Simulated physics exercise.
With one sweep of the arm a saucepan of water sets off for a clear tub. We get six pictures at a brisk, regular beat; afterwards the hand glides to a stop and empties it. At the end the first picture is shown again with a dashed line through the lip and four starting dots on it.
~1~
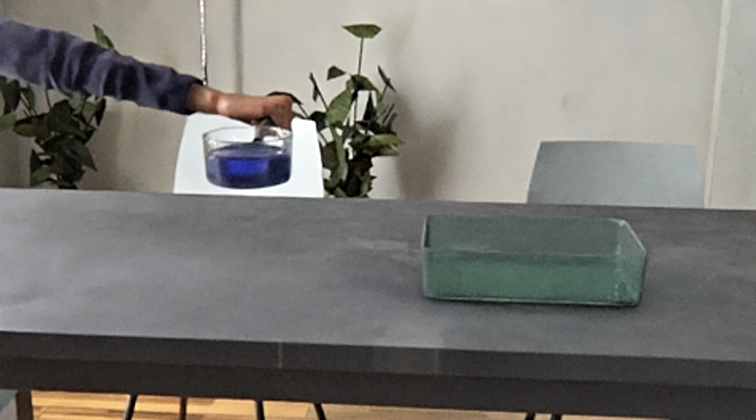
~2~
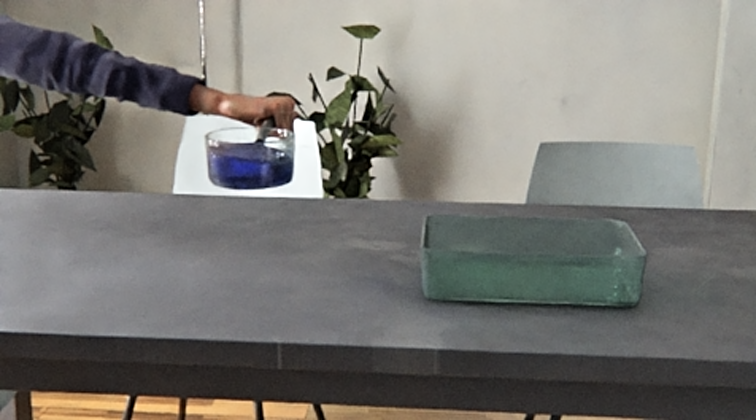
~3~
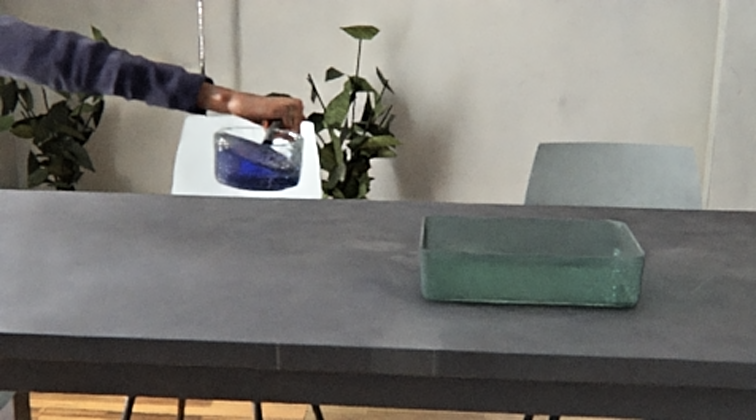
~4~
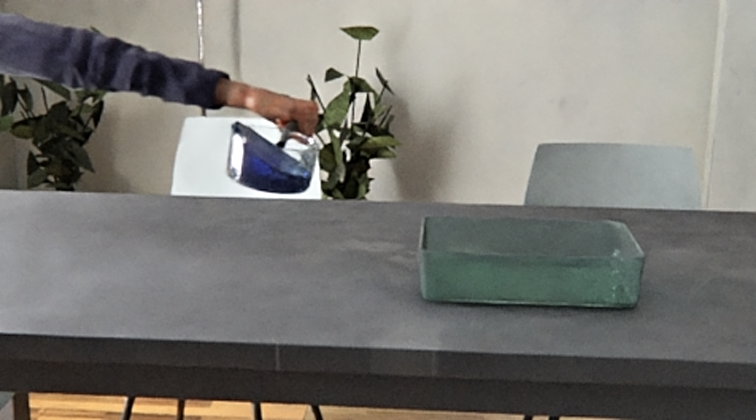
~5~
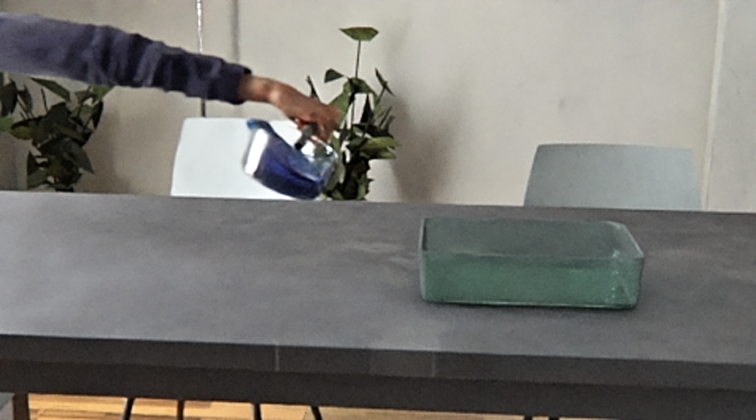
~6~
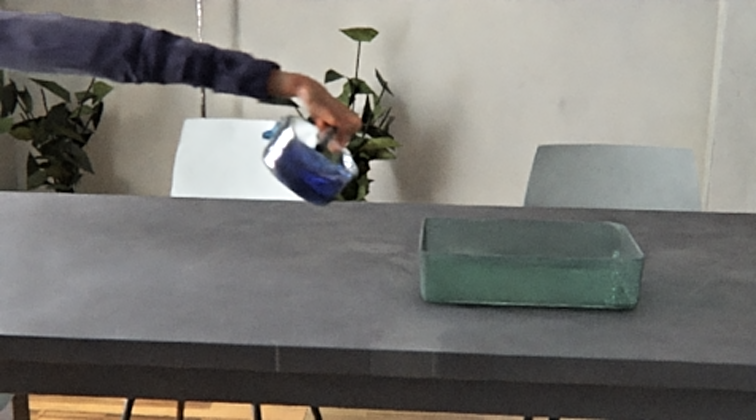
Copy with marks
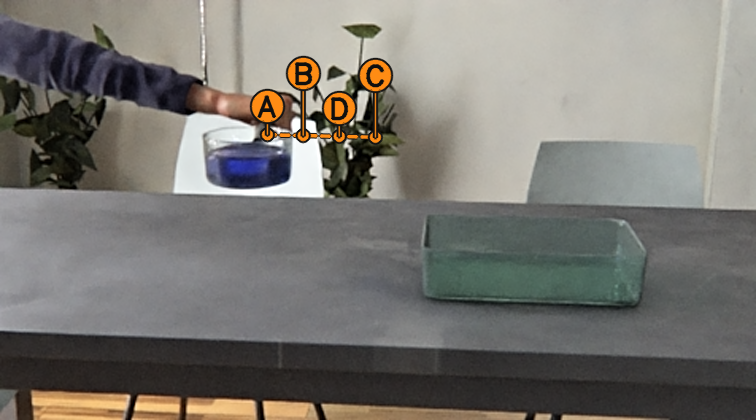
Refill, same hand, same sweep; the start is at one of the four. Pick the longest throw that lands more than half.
That is dot A.
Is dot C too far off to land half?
No, not at all.
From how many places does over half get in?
All of them.
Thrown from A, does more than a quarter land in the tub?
Yes.
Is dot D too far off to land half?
No, not at all.
In orange, A at (267, 134); B at (303, 135); C at (375, 137); D at (339, 136).
Choosing A, about 66 % lands in the tub, 23 % falls short and 11 % goes beside or beyond.
Choosing B, about 81 % lands in the tub, 6 % falls short and 13 % goes beside or beyond.
Choosing C, about 71 % lands in the tub, 6 % falls short and 23 % goes beside or beyond.
Choosing D, about 68 % lands in the tub, 3 % falls short and 29 % goes beside or beyond.
